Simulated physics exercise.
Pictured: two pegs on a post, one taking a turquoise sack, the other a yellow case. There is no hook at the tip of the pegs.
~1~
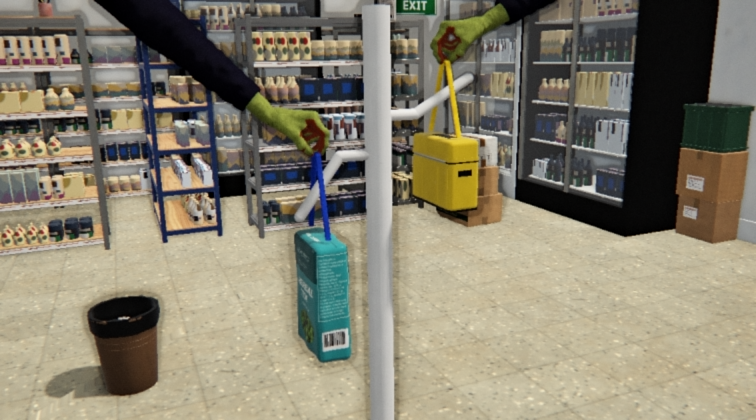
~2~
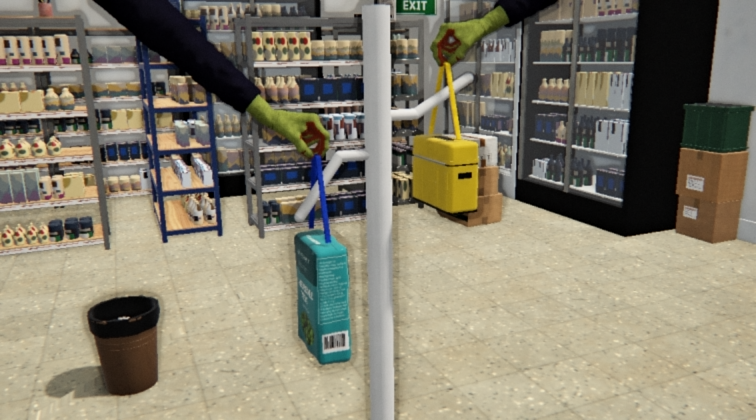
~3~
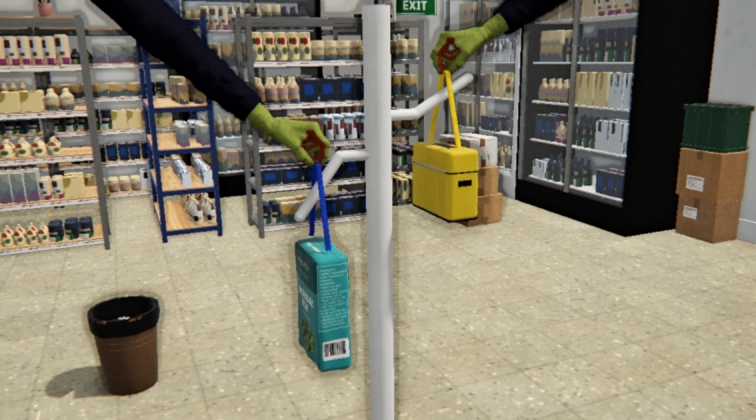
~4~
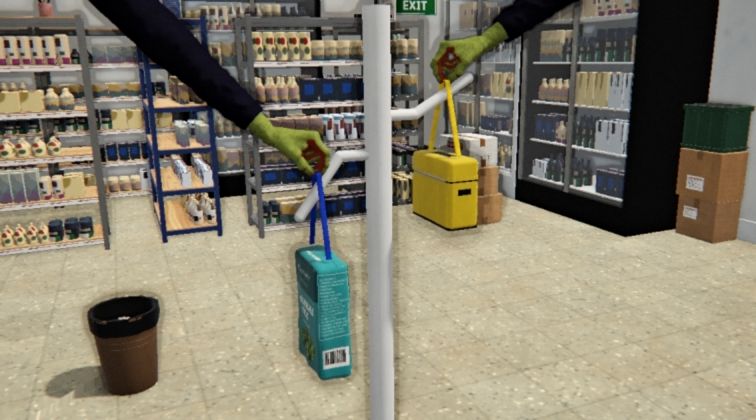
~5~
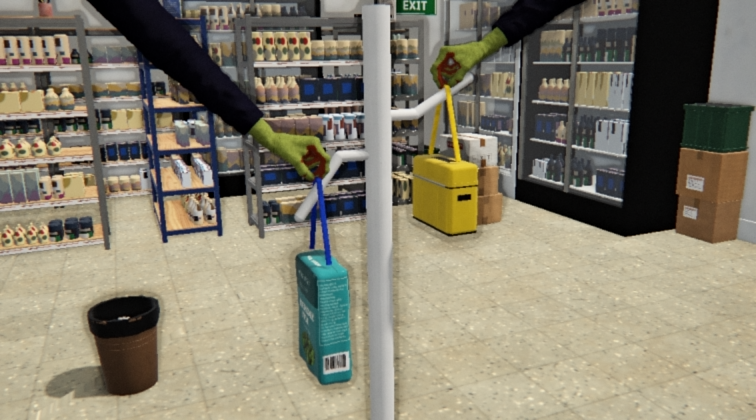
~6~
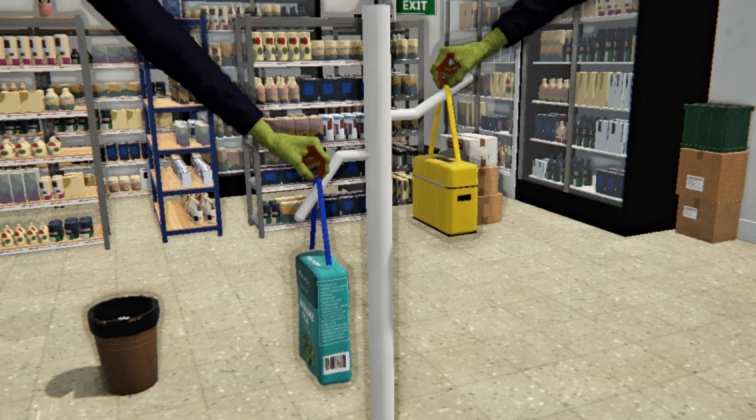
Two green-gloved hands lowering a turquoise sack and a yellow case by their straps beside a white post's pegs, then pausing.
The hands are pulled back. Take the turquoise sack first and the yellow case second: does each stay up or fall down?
The turquoise sack ends up off its peg; the yellow case ends up still hanging.
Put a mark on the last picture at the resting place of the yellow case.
Around (384, 220).
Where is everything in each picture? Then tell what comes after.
Turquoise sack (322, 293); yellow case (444, 170); left peg tip (300, 217); right peg tip (468, 78), in the first picture.
Turquoise sack (322, 295); yellow case (444, 172), in the second picture.
Turquoise sack (322, 303); yellow case (444, 179), in the third picture.
Turquoise sack (323, 311); yellow case (444, 188), in the fourth picture.
Turquoise sack (323, 315); yellow case (444, 193), in the fifth picture.
Turquoise sack (323, 316); yellow case (444, 193); left peg tip (300, 217), sloping steeply down; right peg tip (468, 78), pointing up, in the sixth picture.
Then, 0.38 s later than the last view, turquoise sack on the floor; yellow case hanging from its loop near (409, 212).
Then, 0.72 s later than the last view, turquoise sack on the floor; yellow case hanging from its loop near (368, 219).
Finally, turquoise sack on the floor; yellow case hanging from its loop near (384, 220). The turquoise sack slips off its peg and the yellow case holds on.
